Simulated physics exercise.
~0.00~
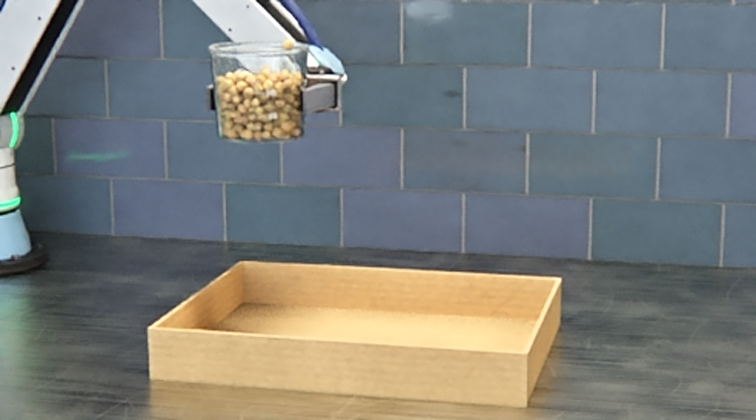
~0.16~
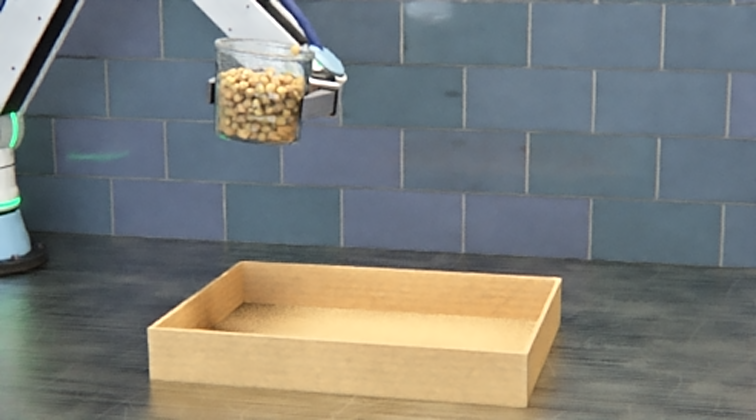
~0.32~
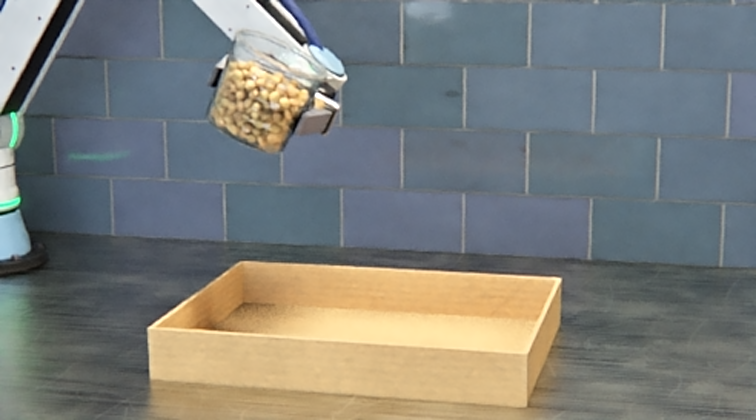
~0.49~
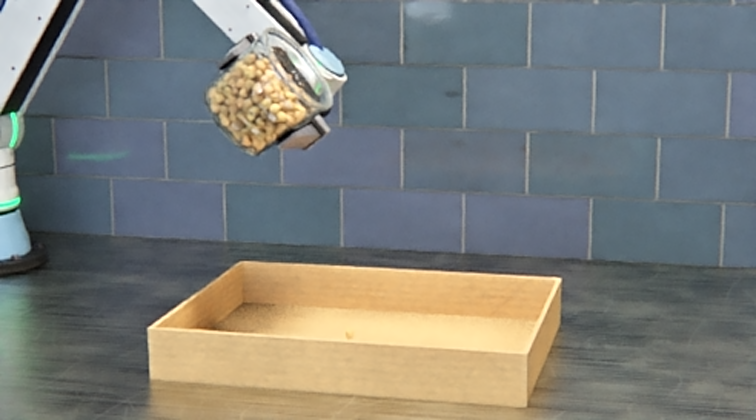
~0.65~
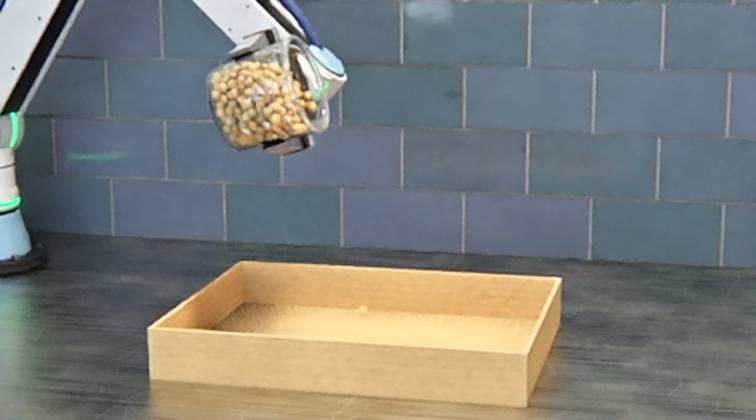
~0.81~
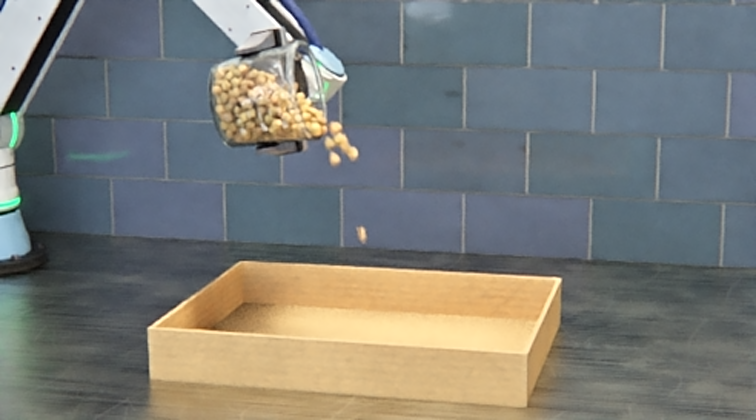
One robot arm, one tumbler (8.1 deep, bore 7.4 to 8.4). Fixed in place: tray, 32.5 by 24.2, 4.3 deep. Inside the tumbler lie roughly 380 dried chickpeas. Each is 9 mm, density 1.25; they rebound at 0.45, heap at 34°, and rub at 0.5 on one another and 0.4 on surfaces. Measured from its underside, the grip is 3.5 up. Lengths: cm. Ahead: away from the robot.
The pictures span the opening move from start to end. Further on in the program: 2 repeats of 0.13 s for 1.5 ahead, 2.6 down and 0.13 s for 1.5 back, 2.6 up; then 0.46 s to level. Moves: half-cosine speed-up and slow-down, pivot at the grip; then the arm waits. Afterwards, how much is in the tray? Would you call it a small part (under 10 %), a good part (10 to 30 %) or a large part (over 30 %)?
I'd call it a good part.
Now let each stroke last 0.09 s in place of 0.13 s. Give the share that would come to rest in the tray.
I'd expect close to 25 in a hundred.
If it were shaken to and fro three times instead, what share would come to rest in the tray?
About 20 %.
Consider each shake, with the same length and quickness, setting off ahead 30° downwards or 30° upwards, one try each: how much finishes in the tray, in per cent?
Estimates, in order: 35 % then 55 %.
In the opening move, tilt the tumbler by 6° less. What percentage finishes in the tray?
It would be near 5 per cent.
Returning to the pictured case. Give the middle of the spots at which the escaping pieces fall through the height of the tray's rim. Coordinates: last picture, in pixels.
Centre: About (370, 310).
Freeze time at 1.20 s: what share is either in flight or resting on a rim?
Some 1 percent.
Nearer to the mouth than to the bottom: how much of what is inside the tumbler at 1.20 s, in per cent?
35 %.
By 1.20 s, tilted 79° forward, highest piece 23 above the table; 337 in the tumbler, 37 in the tray, 5 in flight or on a rim.
By 1.59 s, tilted 30° forward, highest piece 26 above the table; 320 in the tumbler, 59 in the tray.
By 1.99 s, level, highest piece 28 above the table; 320 in the tumbler, 59 in the tray.
By 3.04 s, level, highest piece 28 above the table; 320 in the tumbler, 59 in the tray.
Final count, 320 in the tumbler, 59 in the tray. That is 16 % in the tray.
